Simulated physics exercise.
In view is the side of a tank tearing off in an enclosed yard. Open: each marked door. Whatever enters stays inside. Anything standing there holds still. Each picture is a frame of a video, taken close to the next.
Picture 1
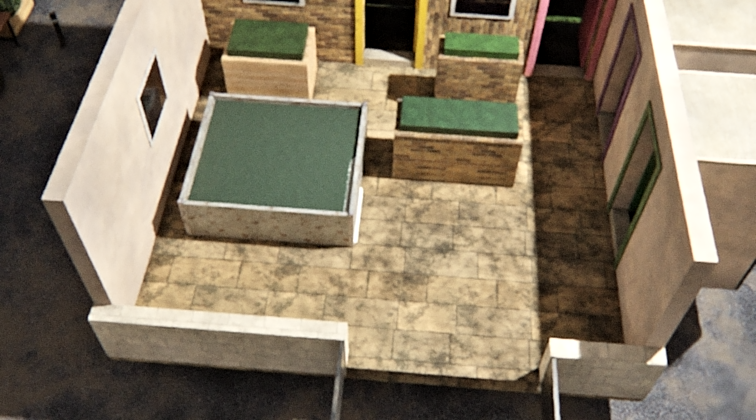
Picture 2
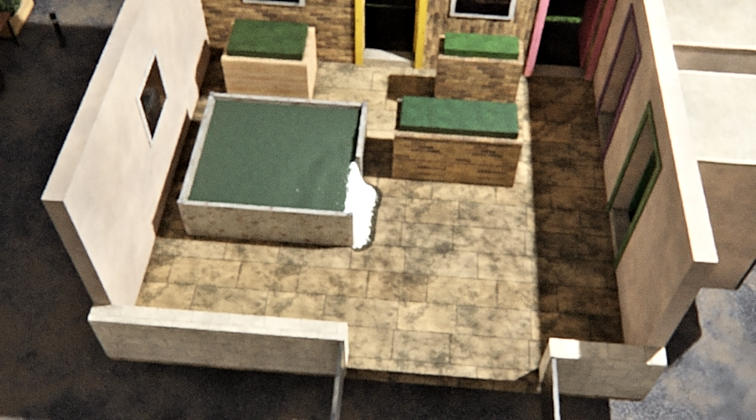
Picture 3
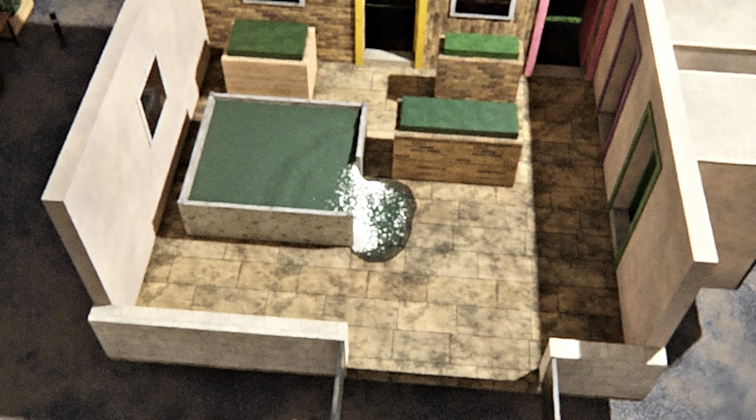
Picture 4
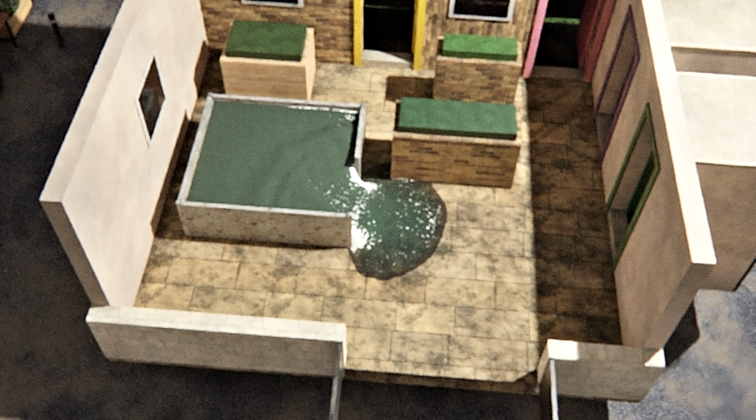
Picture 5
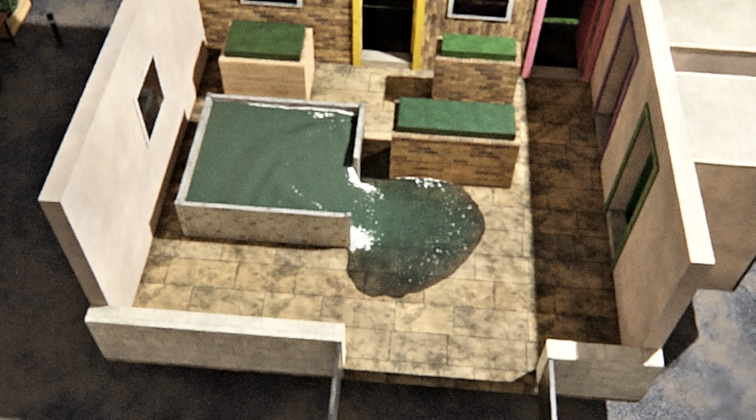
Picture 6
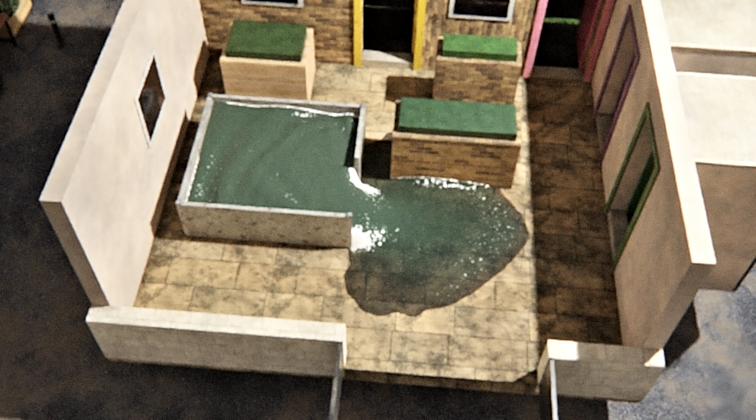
Green water sits still in a rectangular tank inside a walled, paved yard with brick planters, then bursts white through the tank's right side. It pours onto the paving in a foamy, rounded pool, which spreads rightward and toward the low front wall as ripples and glints cross the tank's surface.
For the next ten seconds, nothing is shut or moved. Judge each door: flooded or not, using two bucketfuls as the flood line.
The pink door overshoots the mark there. The green door overshoots the mark there. The yellow door doesn't overshoot the mark there. The purple door doesn't overshoot the mark there.
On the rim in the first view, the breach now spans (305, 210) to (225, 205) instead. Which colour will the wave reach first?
Earliest is the green door.
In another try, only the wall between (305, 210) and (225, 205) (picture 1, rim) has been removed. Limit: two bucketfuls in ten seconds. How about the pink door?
The pink one exceeds the limit.
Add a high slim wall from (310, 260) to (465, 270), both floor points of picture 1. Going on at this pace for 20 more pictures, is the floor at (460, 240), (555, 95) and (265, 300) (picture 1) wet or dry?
Taking the points in the order given, they are inundated, inundated and high and dry.
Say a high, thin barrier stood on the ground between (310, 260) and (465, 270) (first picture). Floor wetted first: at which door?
It is the green one.
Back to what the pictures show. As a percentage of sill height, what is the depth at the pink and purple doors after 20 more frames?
About 230 and 50 %.
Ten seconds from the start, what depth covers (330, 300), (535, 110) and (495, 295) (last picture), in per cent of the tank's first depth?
Going in order, that's 2, 12 and 12 %.
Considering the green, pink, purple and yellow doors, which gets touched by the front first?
Looks like the green one gets there first.
A moment on, water covers 35 % of the floor; the pink door not reached, the green door wet at the sill, nothing in, the yellow door not reached, the purple door not reached.
Next, water covers 40 % of the floor; the pink door not reached, the green door over two buckets in, the yellow door wet at the sill, nothing in, the purple door wet at the sill, nothing in.
Then, water covers 45 % of the floor; the pink door under two buckets in, the green door far over two buckets in, the yellow door wet at the sill, nothing in, the purple door wet at the sill, nothing in.
Later, water covers 60 % of the floor; the pink door far over two buckets in, the green door far over two buckets in, the yellow door wet at the sill, nothing in, the purple door wet at the sill, nothing in.
In the end, water covers 80 % of the floor; the pink door far over two buckets in, the green door far over two buckets in, the yellow door wet at the sill, nothing in, the purple door wet at the sill, nothing in.
